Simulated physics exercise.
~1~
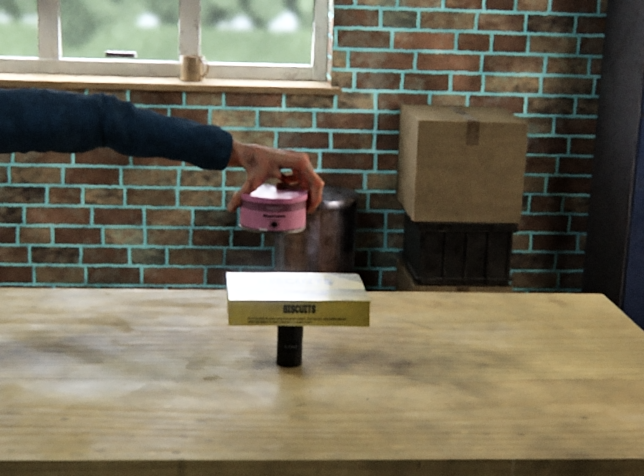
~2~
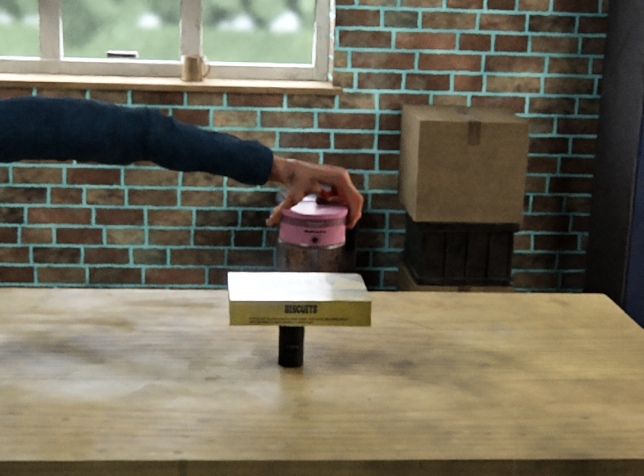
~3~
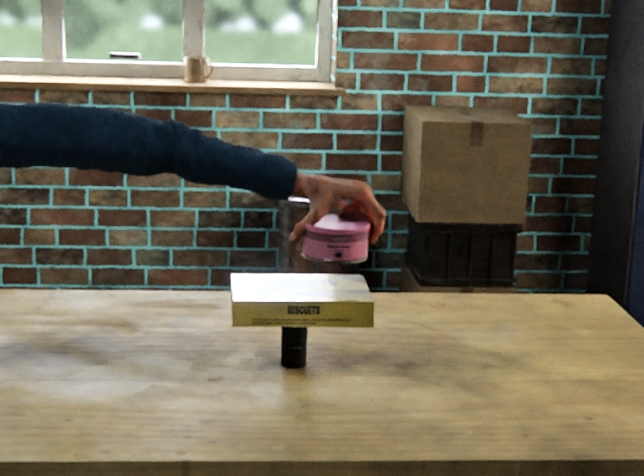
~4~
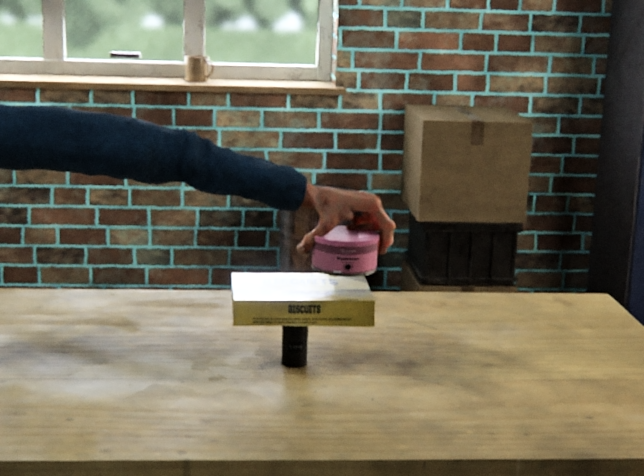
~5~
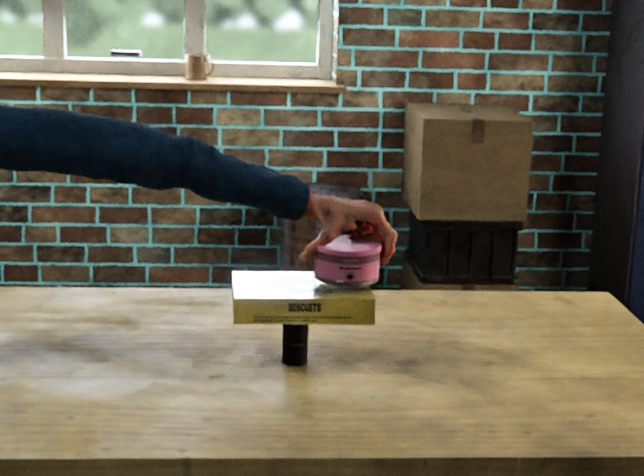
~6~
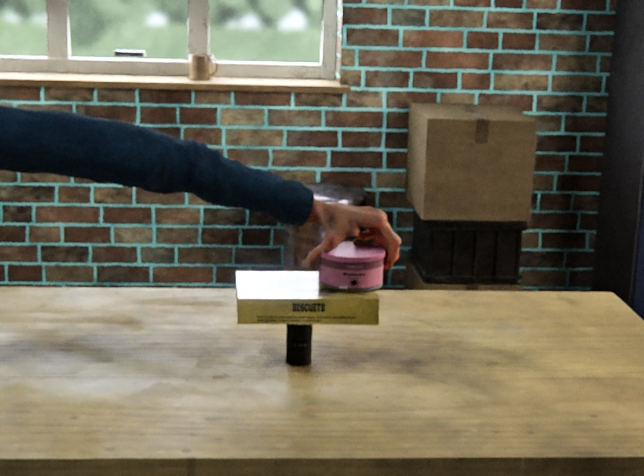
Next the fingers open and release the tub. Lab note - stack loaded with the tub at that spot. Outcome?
I expect failure here.
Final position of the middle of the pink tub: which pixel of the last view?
Roughly at pixel (414, 325).
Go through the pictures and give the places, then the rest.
The first frame shows coming down; pink tub (273, 209); black shaker (290, 338).
The second frame shows coming down; pink tub (313, 224); black shaker (291, 338).
The third frame shows coming down; pink tub (336, 239); black shaker (294, 339).
The fourth frame shows coming down; pink tub (345, 251); black shaker (295, 338).
The fifth frame shows coming down; pink tub (347, 260); black shaker (295, 336).
The sixth frame shows in place under the hand; pink tub (351, 266); black shaker (299, 336).
Then, 0.40 s on from there, pink tub now fallen; yellow packet turned 58° from how it was put.
Then, 0.70 s on from there, yellow packet turned 40° from how it was put; black shaker turned 34° from how it was put.
Then, 0.80 s on from there, yellow packet now fallen; black shaker on its side.
Then, 1.40 s on from there, black shaker on its side.
In the end, fallen, pink tub and yellow packet; toppled in the stack, black shaker. At the end, from the last picture's camera, pink tub near (414, 325). The stack loses its balance.
